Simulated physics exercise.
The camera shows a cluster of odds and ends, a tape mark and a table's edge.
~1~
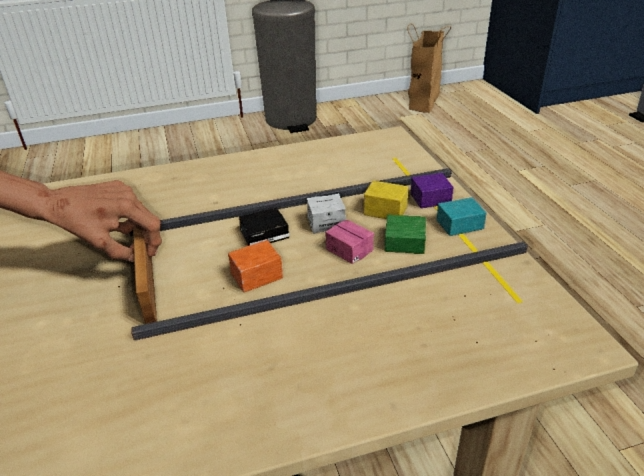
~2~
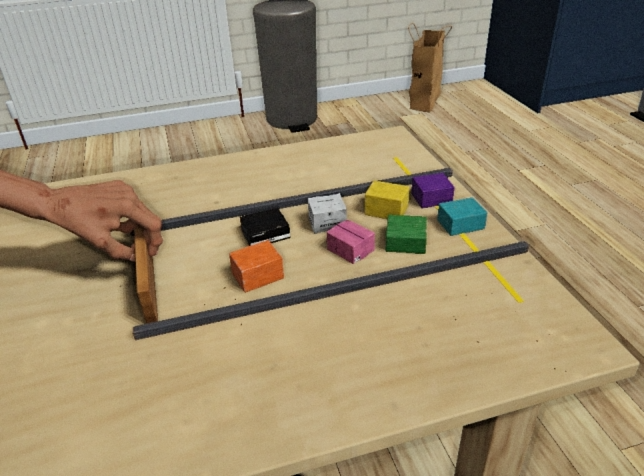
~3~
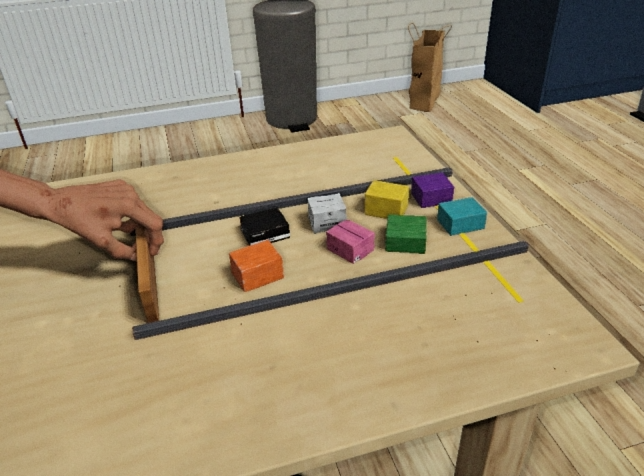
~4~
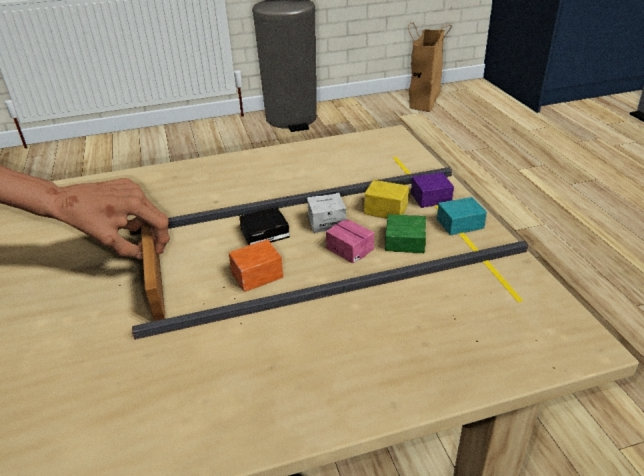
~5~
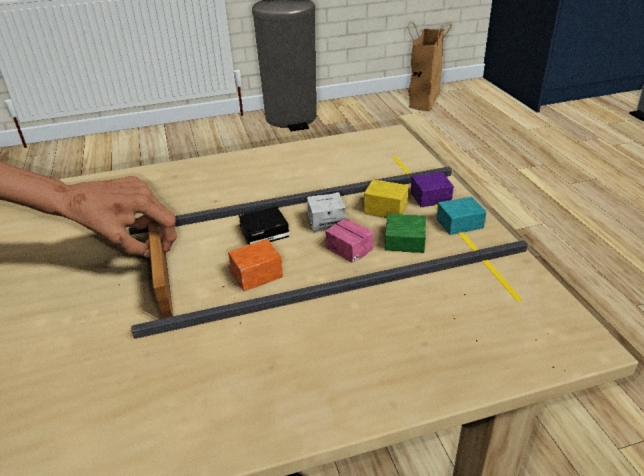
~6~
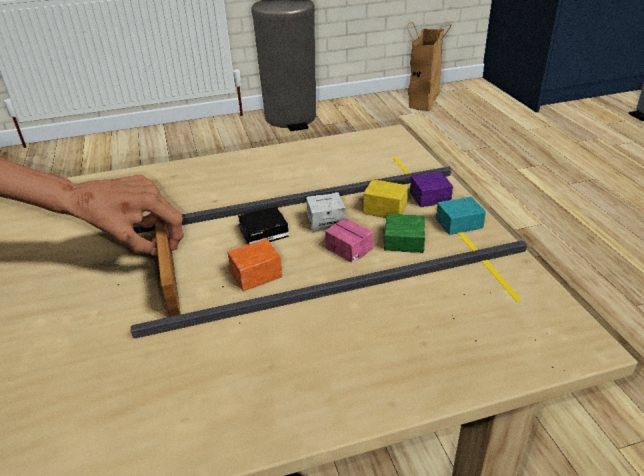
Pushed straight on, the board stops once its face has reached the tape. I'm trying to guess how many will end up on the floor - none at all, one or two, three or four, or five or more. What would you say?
The loss over the edge is five or beyond.
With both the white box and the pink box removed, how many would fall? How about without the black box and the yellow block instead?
You'd get 4 in the first case and 4 in the second one.
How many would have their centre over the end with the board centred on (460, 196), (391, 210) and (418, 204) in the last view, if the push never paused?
6; 2; 4.
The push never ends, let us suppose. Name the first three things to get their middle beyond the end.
The order goes the purple block, the turquoise block, and then the yellow block.
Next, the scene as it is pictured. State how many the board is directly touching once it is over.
That would be 2 of them.
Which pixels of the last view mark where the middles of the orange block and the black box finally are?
The first near (480, 221), the second near (452, 194).
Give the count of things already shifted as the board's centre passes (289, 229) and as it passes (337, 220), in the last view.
First 4, after that 8.
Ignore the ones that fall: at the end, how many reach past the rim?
Tally: 0.
Soon after, none off yet; turquoise block at rest near (460, 215); purple block at rest near (431, 189); yellow block at rest near (385, 199).
After that, none off yet; turquoise block displaced about its own width near (482, 209); purple block displaced about its own width near (457, 181); yellow block displaced about its own width near (435, 194).
In the end, the number that fall off is five or more; gone, white box, pink box, green block, yellow block, purple block and turquoise block.
